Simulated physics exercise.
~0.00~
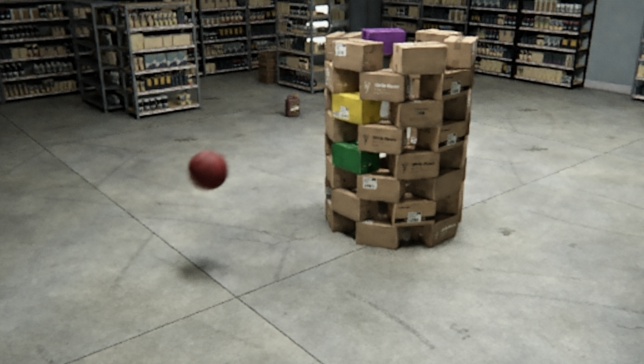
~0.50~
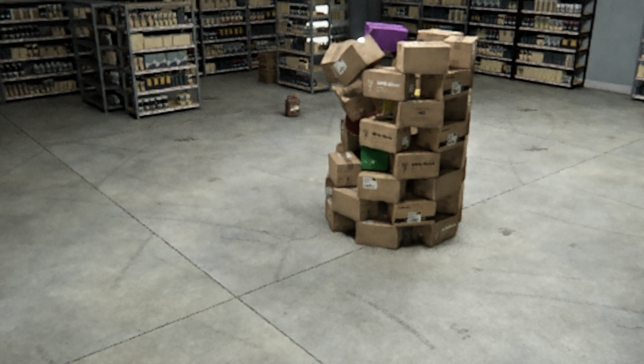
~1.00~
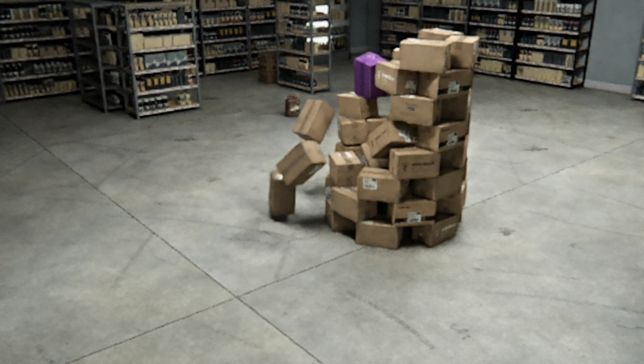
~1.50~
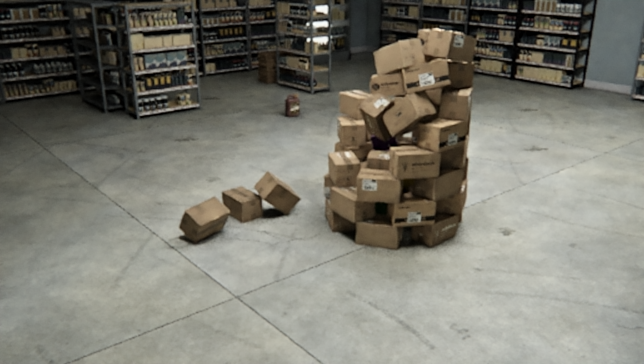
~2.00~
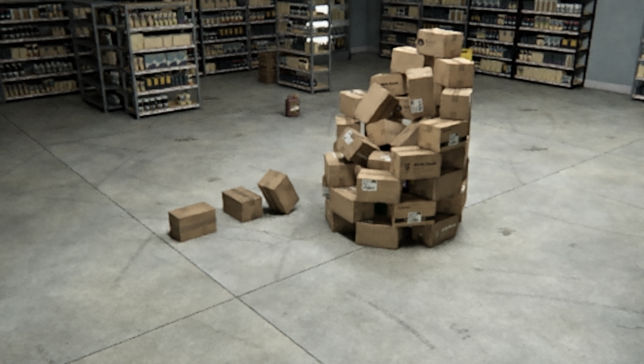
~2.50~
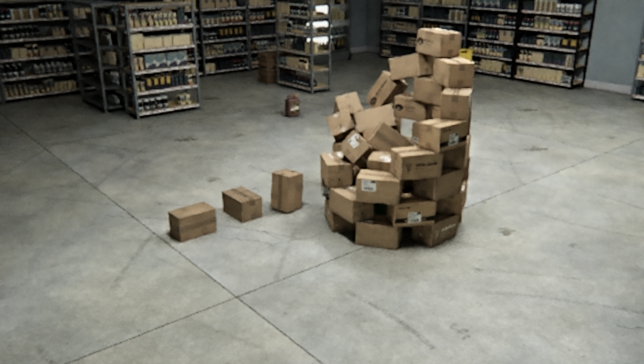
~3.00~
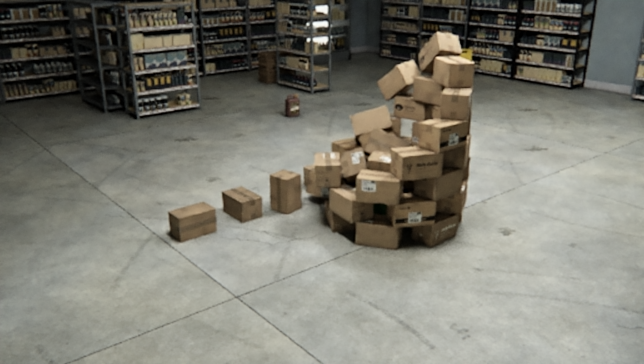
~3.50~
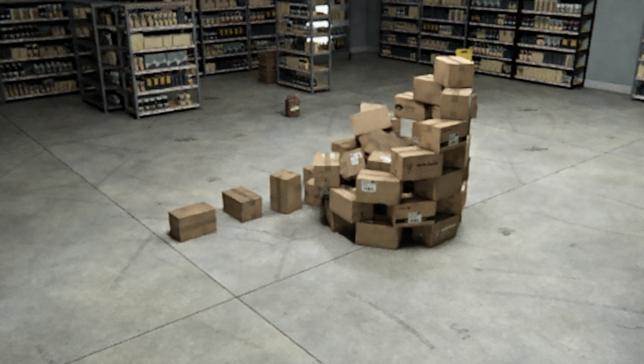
A tower of cardboard boxes is struck by a red ball and partly collapses leftward.
